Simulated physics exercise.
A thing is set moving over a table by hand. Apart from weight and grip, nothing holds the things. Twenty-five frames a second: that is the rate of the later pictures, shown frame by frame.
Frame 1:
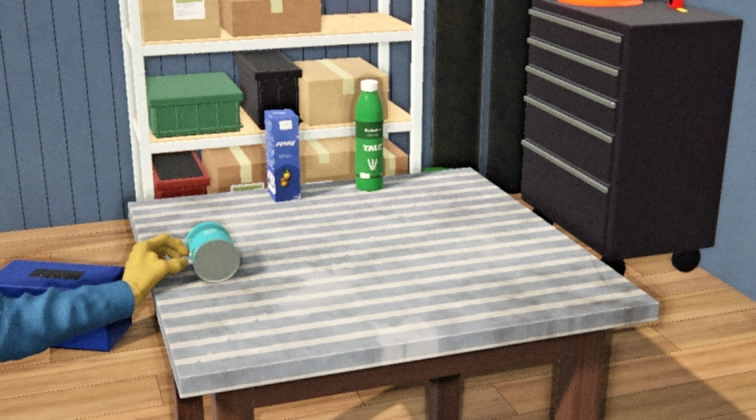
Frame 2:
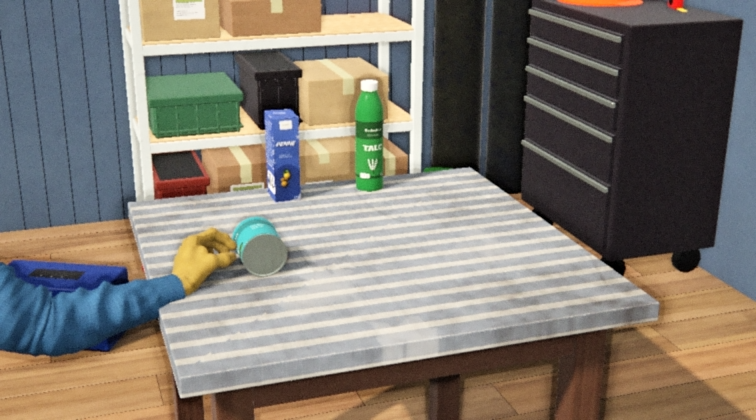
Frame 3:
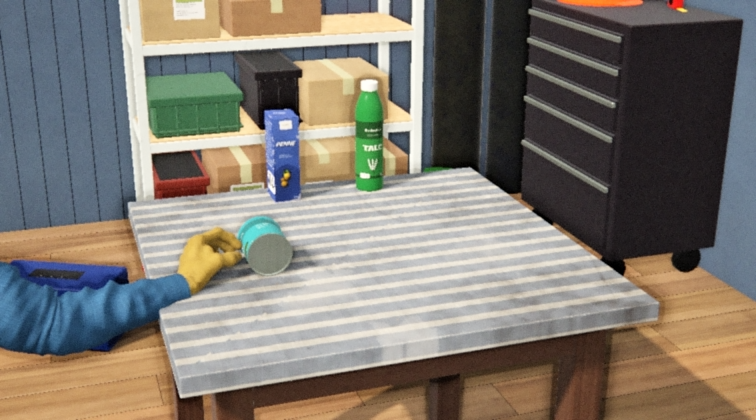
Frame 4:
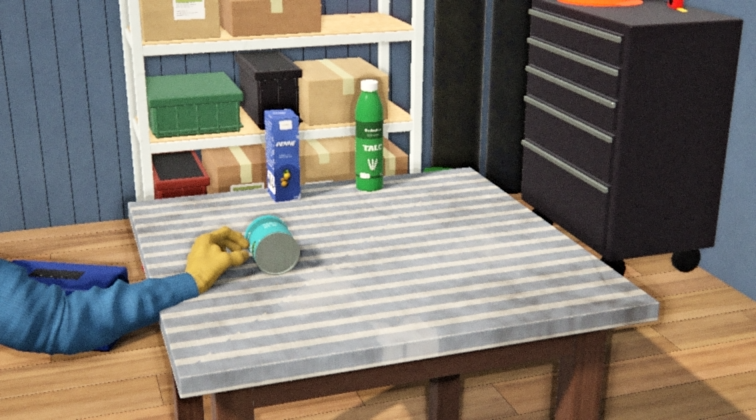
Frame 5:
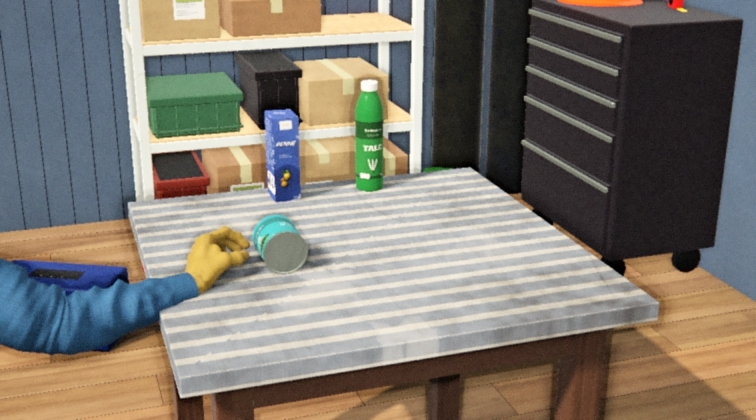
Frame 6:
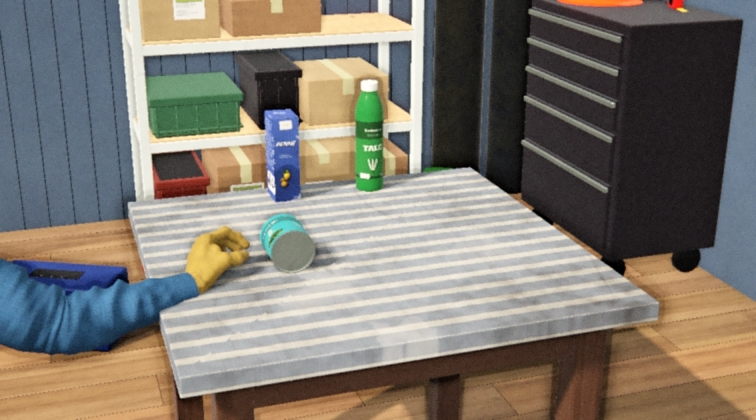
A turquoise tin is pushed right across the striped table by a gloved hand, then rolls slightly away.
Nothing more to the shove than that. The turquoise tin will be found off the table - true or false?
False, it remains on the table.
Then, 0.10 s after the last picture, turquoise tin rolled about its own width near (305, 241).
Then, 0.20 s after the last picture, turquoise tin rolled about its own width near (318, 240).
Then, 0.30 s after the last picture, turquoise tin rolled about its own width near (329, 239).
Then, 0.50 s after the last picture, turquoise tin rolled about its own width near (343, 237).
At rest, moved from the start, turquoise tin. Seen from the same camera at the end, turquoise tin near (346, 237).
